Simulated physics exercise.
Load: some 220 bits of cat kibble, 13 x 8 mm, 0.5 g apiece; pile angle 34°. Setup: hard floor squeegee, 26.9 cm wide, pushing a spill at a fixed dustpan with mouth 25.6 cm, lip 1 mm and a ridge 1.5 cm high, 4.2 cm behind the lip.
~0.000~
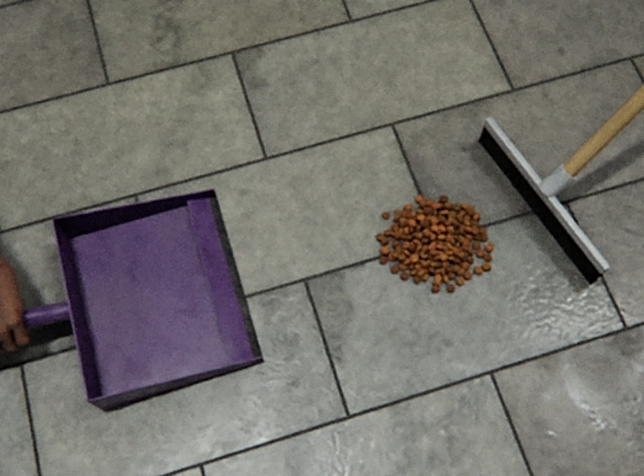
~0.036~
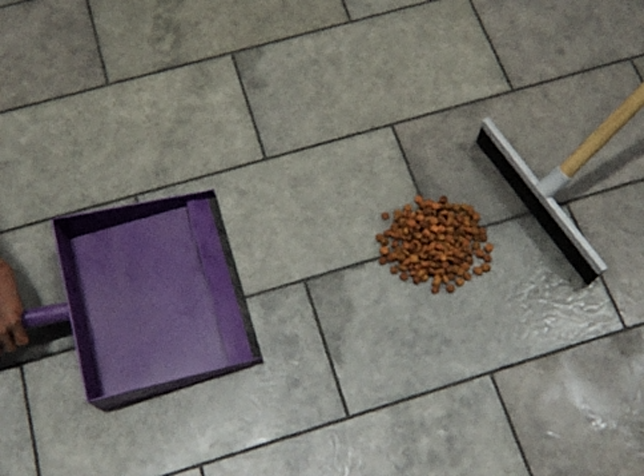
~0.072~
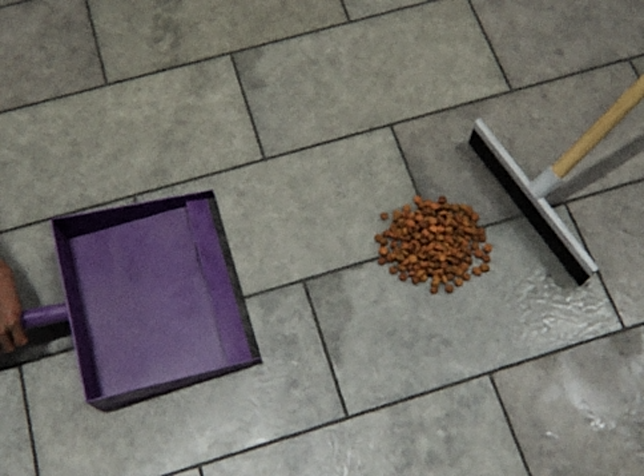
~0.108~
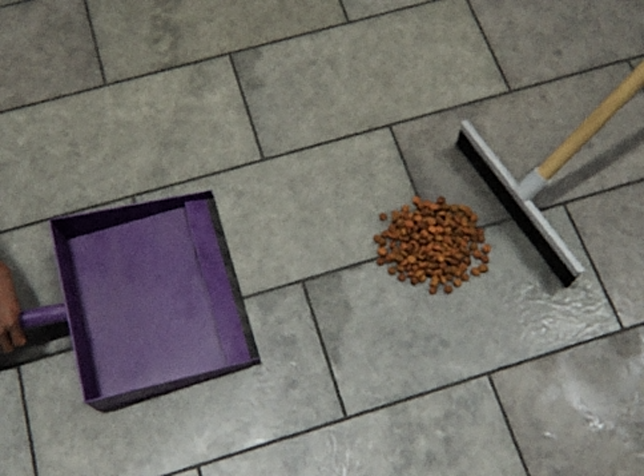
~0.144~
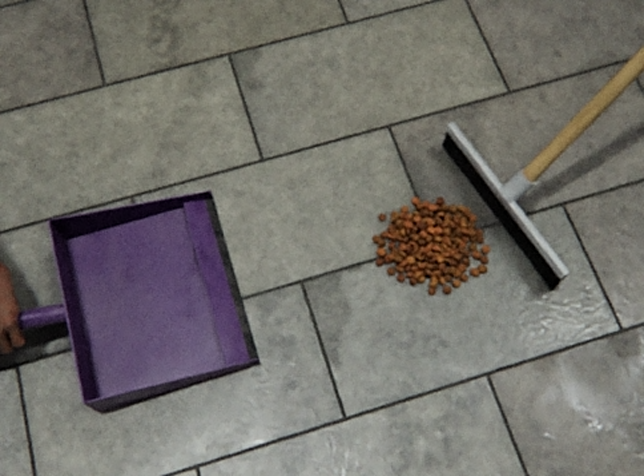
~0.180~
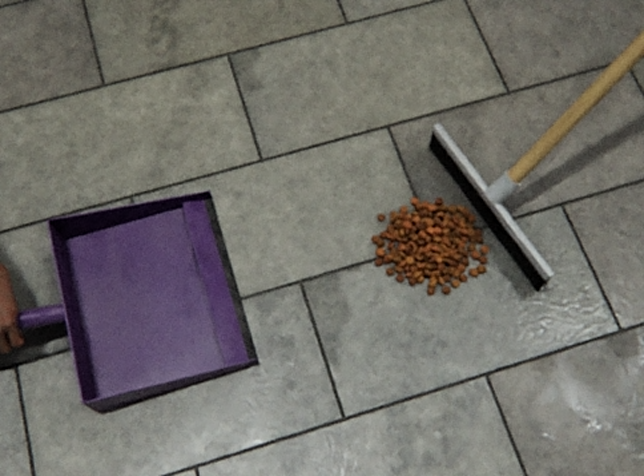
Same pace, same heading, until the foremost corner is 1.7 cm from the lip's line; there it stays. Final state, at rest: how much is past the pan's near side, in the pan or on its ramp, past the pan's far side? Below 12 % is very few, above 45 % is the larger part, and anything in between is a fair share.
Near side: Very few, pan: Very few, far side: Very few.
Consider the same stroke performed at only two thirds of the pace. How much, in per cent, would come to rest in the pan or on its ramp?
Then some 5 in a hundred.
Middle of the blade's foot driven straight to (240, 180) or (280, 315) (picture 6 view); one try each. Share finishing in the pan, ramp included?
Some 0 in a hundred and 20 in a hundred.
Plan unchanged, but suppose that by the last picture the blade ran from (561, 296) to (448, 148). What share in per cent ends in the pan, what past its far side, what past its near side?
That ends as pan 20, far 0, and near 35.
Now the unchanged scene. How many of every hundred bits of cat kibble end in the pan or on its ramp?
5 percent.
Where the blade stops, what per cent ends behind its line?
Estimate: Near 15 %.
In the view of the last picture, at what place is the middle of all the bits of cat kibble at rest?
Near (263, 282).
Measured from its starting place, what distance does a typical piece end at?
About 24 cm.
After 0.48 s, middle of the blade 21 cm from the lip; 0 % over the lip, far side 0 %, near side 5 %.
After 0.68 s, middle of the blade 11 cm from the lip; 0 % over the lip, far side 0 %, near side 5 %.
After 0.99 s, middle of the blade 5 cm from the lip; 5 % over the lip, far side 0 %, near side 5 %.
In the end, at 1.3 s, near side 5 %, pan 5 %, far side 0 %, in front of the lip or behind the blade 90 %.
